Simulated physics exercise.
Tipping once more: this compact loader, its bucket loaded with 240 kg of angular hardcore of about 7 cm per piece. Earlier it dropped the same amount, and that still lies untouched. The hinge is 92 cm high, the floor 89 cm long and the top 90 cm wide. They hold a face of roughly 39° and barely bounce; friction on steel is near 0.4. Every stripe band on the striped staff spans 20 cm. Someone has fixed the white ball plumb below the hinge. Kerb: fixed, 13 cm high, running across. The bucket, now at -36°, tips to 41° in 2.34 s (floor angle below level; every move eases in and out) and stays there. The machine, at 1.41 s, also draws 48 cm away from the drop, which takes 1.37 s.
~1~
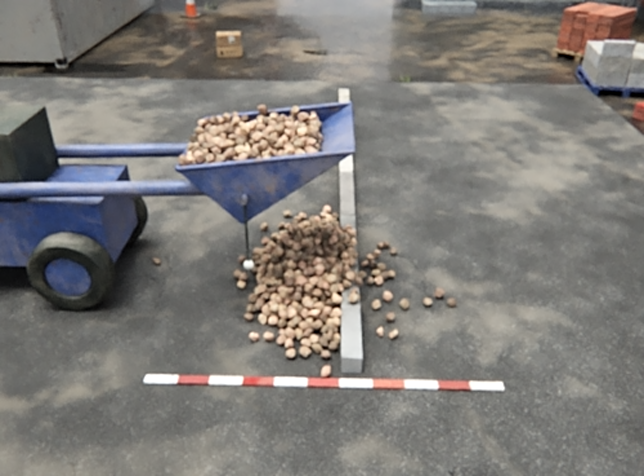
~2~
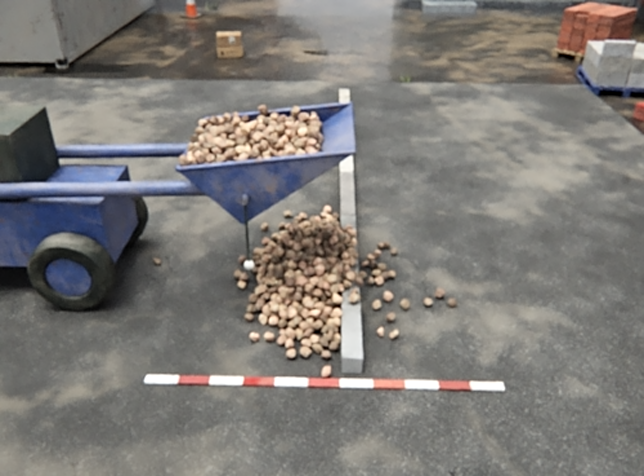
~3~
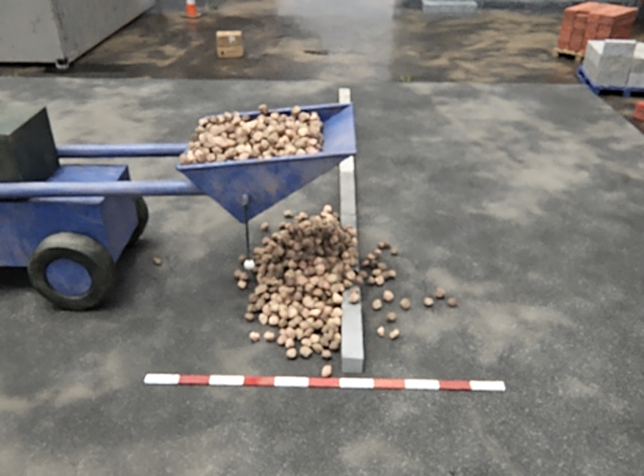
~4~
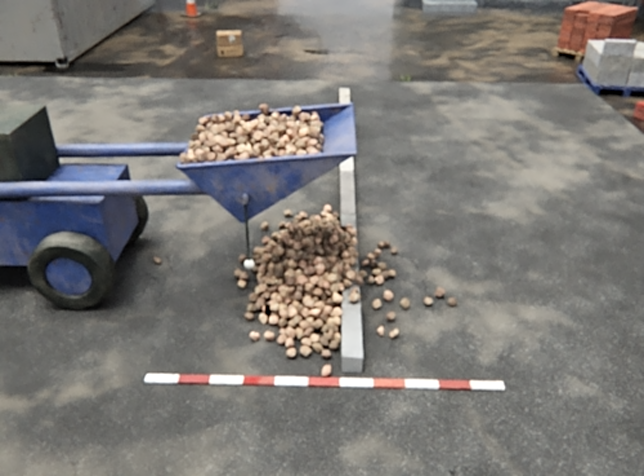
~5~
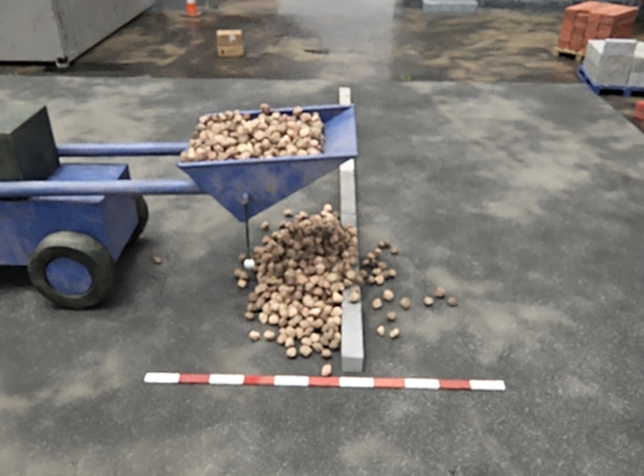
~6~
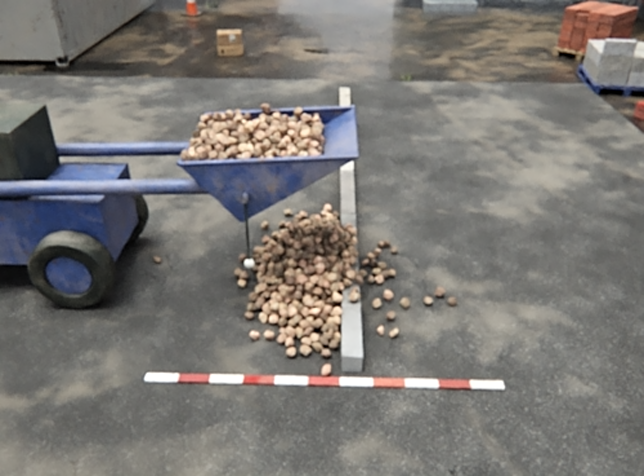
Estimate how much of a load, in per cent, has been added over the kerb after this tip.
Roughly 14 per cent of a load has been added.
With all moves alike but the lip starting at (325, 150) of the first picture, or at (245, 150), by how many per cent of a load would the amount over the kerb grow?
Some 0 percent, and then 0 percent.
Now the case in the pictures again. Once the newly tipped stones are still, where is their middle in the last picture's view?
In the last view, about pixel (302, 256).
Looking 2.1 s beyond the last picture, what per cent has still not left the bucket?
Held: Around 20 % of the load.
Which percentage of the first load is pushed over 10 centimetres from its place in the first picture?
I'd put it at about 0 per cent.
Then, 1.5 s after the last picture the floor is at 29°; in per cent of one load, 95 in the bucket, 98 on this side of the kerb, 4 over the kerb; the foremost stones are at (411, 285).
Then, 2.1 s after the last picture the floor is at 41°; in per cent of one load, 21 in the bucket, 160 on this side of the kerb, 16 over the kerb; the foremost stones are at (426, 282).
Then, 2.9 s after the last picture the floor is at 41°; in per cent of one load, 2 in the bucket, 177 on this side of the kerb, 18 over the kerb; the foremost stones are at (434, 283).
Then, 5.4 s after the last picture the floor is at 41°; in per cent of one load, 0 in the bucket, 178 on this side of the kerb, 18 over the kerb; the foremost stones are at (434, 283). Net gain over the kerb, 14.
